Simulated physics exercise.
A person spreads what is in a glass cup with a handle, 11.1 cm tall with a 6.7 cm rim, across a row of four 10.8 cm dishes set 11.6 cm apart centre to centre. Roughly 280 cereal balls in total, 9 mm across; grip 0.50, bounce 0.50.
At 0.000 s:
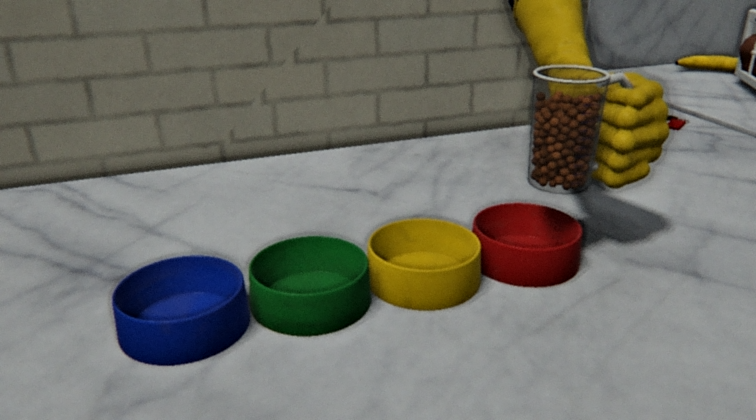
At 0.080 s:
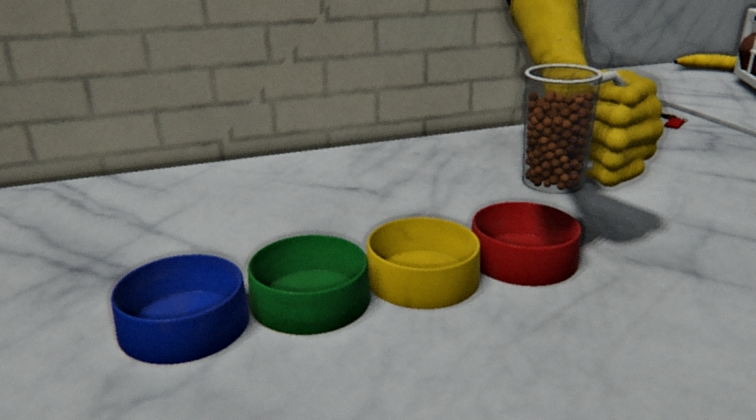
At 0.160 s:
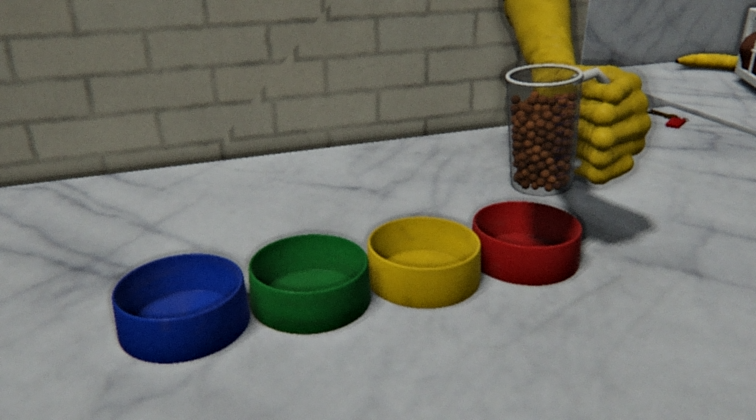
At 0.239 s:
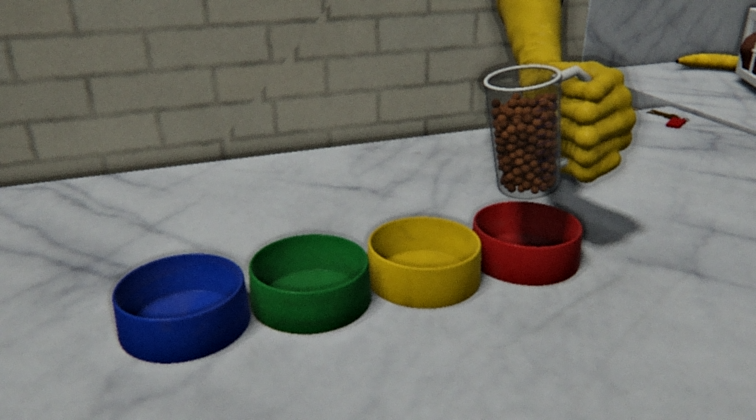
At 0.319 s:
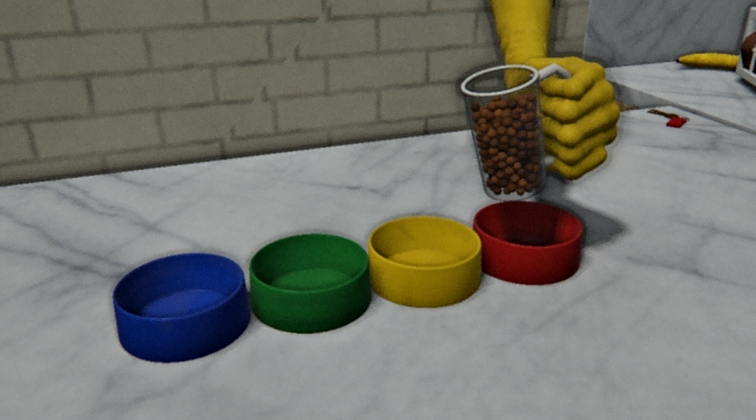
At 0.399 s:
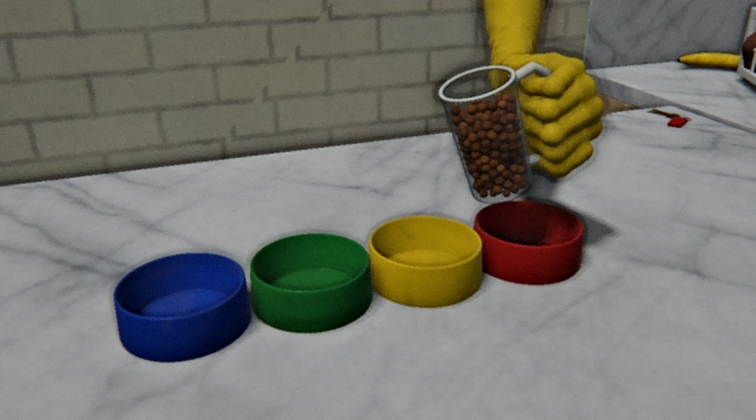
The clip shows a yellow hand holding a clear glass cup of small brown balls behind a row of red, yellow, green and blue dishes on a marble surface, moving it a short way left while gradually tilting it leftward.
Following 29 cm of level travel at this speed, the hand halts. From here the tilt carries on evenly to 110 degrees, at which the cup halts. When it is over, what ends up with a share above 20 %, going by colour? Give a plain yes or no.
Red dish - no, blue dish - yes, green dish - no, yellow dish - no, counter - no.
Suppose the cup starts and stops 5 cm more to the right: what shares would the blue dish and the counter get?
The blue one would get 20 and the counter 20.
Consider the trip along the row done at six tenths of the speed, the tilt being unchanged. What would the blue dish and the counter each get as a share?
In that case: Blue 100, and counter 0.
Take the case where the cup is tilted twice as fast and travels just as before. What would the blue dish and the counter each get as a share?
It would be blue 100 and counter 0.
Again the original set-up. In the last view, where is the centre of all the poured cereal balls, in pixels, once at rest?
Once everything settles, the centre is around (189, 302).
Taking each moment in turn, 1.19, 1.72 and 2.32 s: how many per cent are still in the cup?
It goes roughly like this: 100, 100, 60 per cent.
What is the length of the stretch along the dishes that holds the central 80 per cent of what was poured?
6 centimetres.
After 1.19 s, tilt 61 degrees; cup holds 100 %.
Then, at 1.72 s, tilt 89 degrees; cup holds 100 %.
After 2.32 s, tilt 110 degrees; cup holds 60 %, blue 35 %.
In the end, at 4.1 s, red 0 %, blue 100 %, green 0 %, yellow 0 %, counter 0 %.
